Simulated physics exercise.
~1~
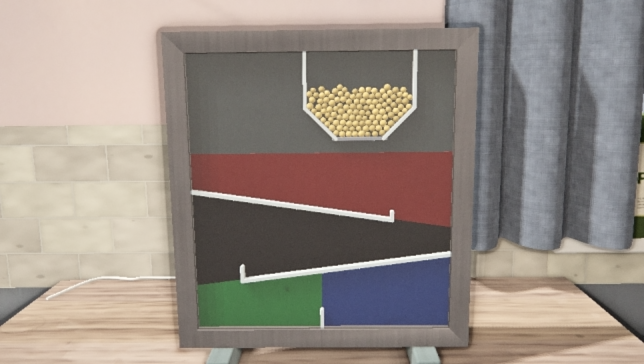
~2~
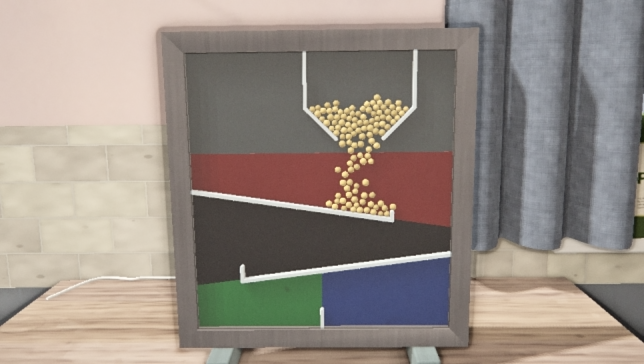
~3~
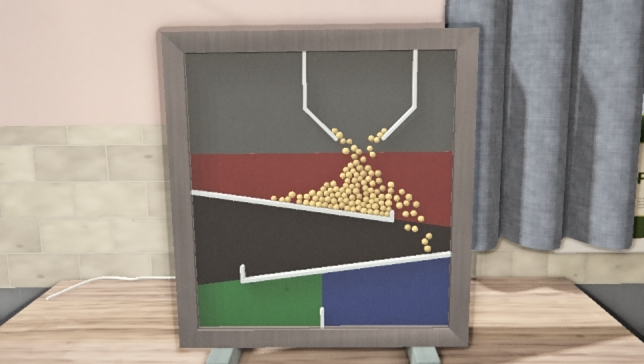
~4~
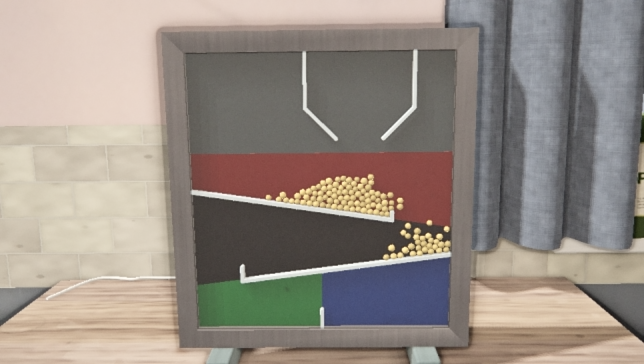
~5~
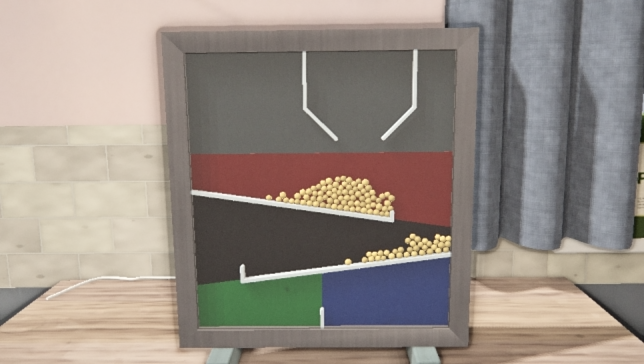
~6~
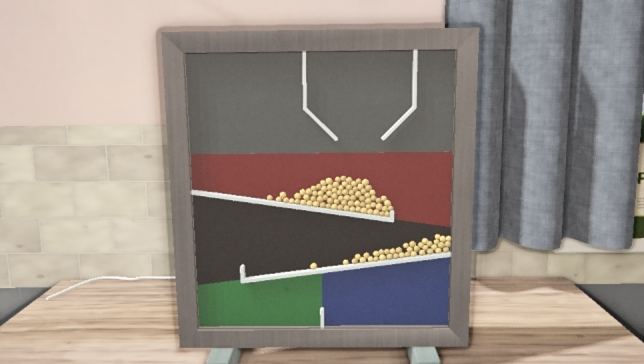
A grey-framed upright case stands on a wooden tabletop, seen from the front, with a pale tiled wall behind and a blue-grey curtain at right. Its back is painted grey, red, black, green and blue, and a white hopper full of tan beans sits near the top above two sloping white ledges. The hopper's bottom opens and the beans pour onto the upper ledge, heaping against its raised right lip. Some spill over the lip onto the lower ledge and spread down to the left. Most finish piled in the red section, with the rest strewn along the lower ledge in the black.
